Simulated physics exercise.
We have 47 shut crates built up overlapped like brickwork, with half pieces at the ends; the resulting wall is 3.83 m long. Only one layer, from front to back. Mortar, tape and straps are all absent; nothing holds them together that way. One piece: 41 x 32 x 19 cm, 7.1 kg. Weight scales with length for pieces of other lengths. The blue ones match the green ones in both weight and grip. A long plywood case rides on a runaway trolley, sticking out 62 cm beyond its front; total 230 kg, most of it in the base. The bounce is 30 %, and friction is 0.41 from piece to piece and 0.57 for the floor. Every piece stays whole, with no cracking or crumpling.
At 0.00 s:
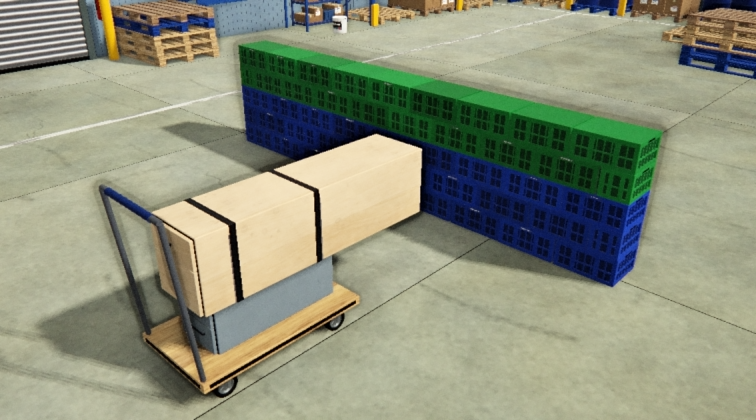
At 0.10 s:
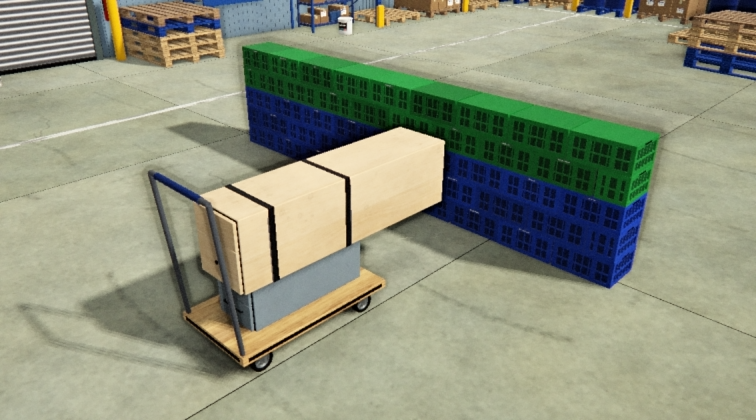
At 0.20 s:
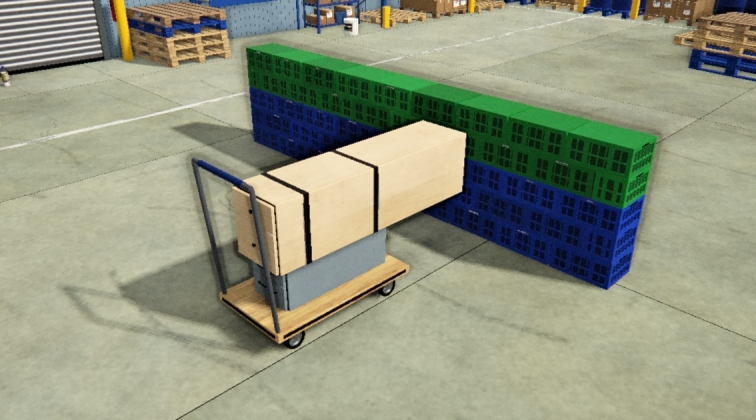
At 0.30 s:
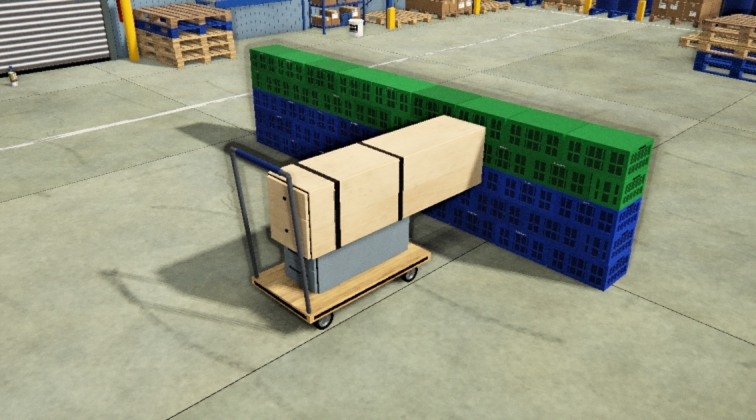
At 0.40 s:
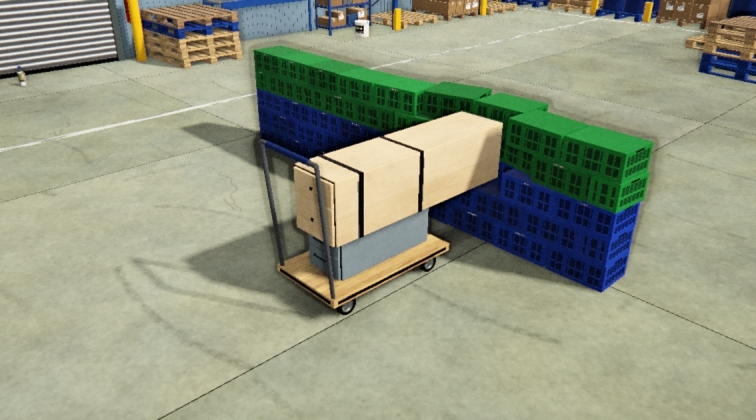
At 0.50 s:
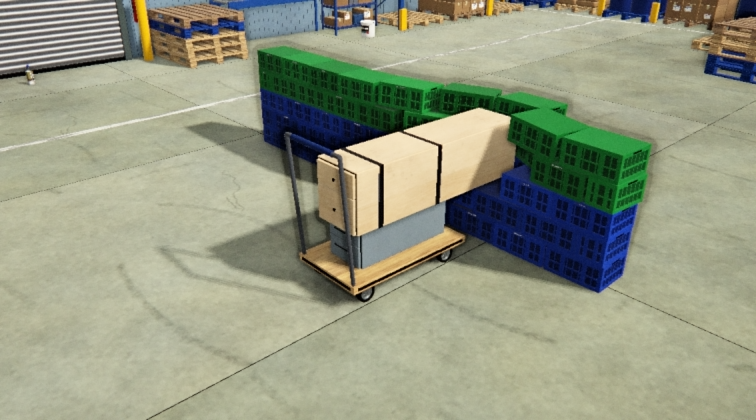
A long wooden case on a trolley rolls into a crate wall, pushing green crates back.
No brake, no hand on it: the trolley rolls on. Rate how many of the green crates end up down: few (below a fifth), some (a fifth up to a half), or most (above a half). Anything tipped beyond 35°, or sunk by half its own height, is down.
Some.
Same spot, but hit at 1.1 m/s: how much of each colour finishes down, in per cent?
Down at the end: Blue 10 per cent, green 40 per cent.
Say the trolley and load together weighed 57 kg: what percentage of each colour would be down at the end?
Result: Blue 10 and green 40 in a hundred.
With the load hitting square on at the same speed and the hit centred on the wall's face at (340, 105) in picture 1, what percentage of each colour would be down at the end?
For blue it's 10 per cent, for green 40 per cent.
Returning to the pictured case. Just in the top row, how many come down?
Exactly 4.
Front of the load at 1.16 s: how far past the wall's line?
Position: Approx. 115 cm beyond.
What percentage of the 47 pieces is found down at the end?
That comes to around 20 percent.
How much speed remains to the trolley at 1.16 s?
0.7 m/s, roughly.
After 0.76 s, load 75 cm past the wall's line, still rolling; 6 of the 19 green crates down (8 of 47 in all colours); top green crate unmoved.
After 1.16 s, load 1.14 m past the wall's line, still rolling; 7 of the 19 green crates down (9 of 47 in all colours); top green crate unmoved.
In the end (2.1 s), load 1.34 m past the wall's line, stopped; 7 of the 19 green crates down (9 of 47 in all colours); top green crate unmoved; top blue crate unmoved. That is 37 per cent. From the last view, middles, top green crate near (309, 69), top blue crate near (339, 118).
